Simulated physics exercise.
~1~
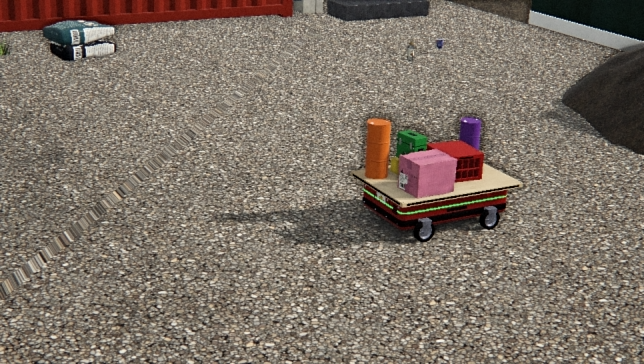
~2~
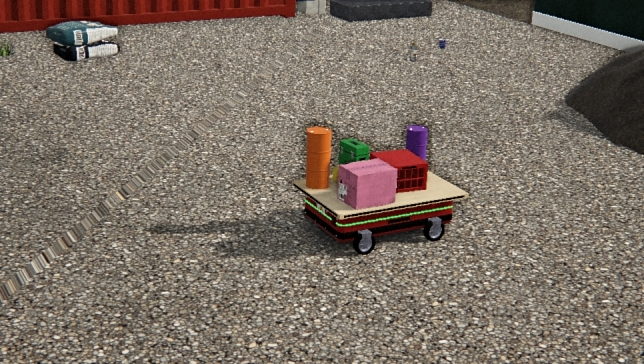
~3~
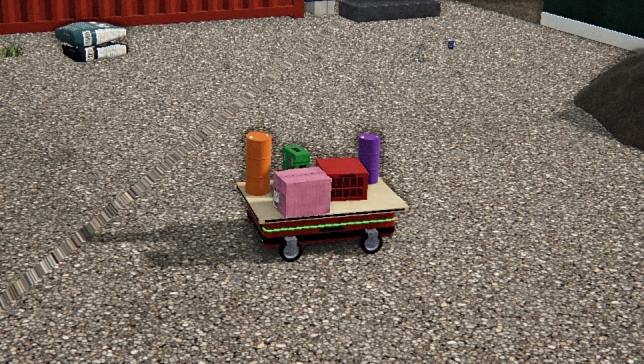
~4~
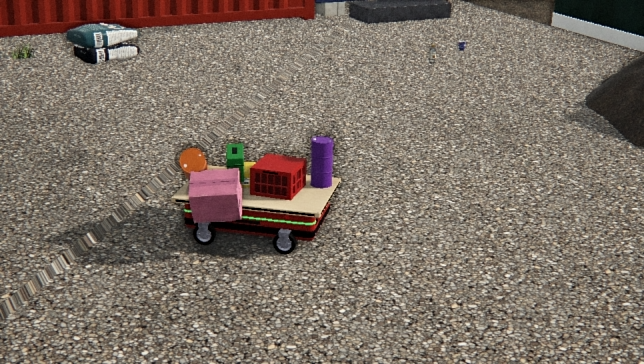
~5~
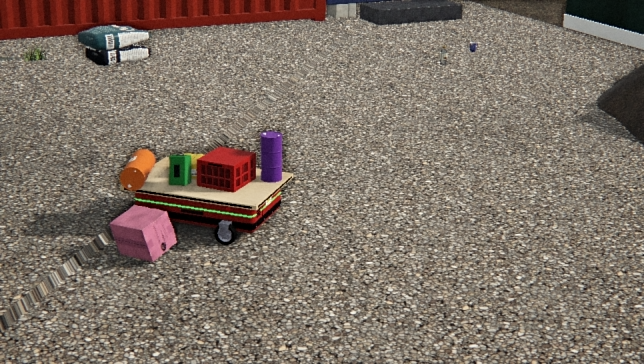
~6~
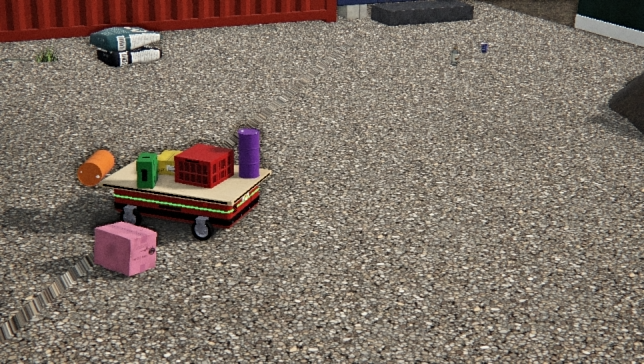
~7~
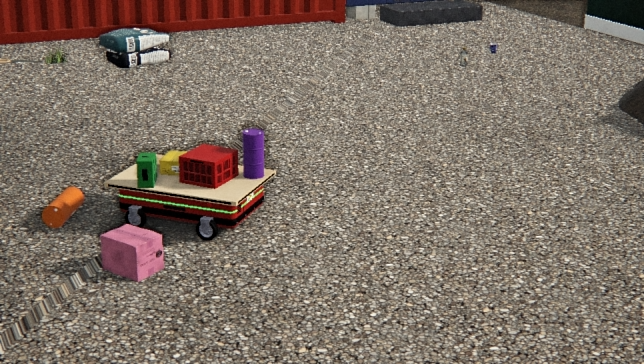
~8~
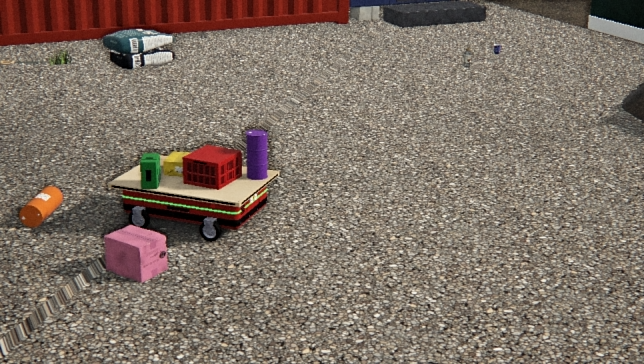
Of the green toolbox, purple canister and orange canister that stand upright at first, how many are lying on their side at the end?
Two of them end on their side, the green toolbox on the deck and the orange canister on the gravel. The purple canister is still standing.
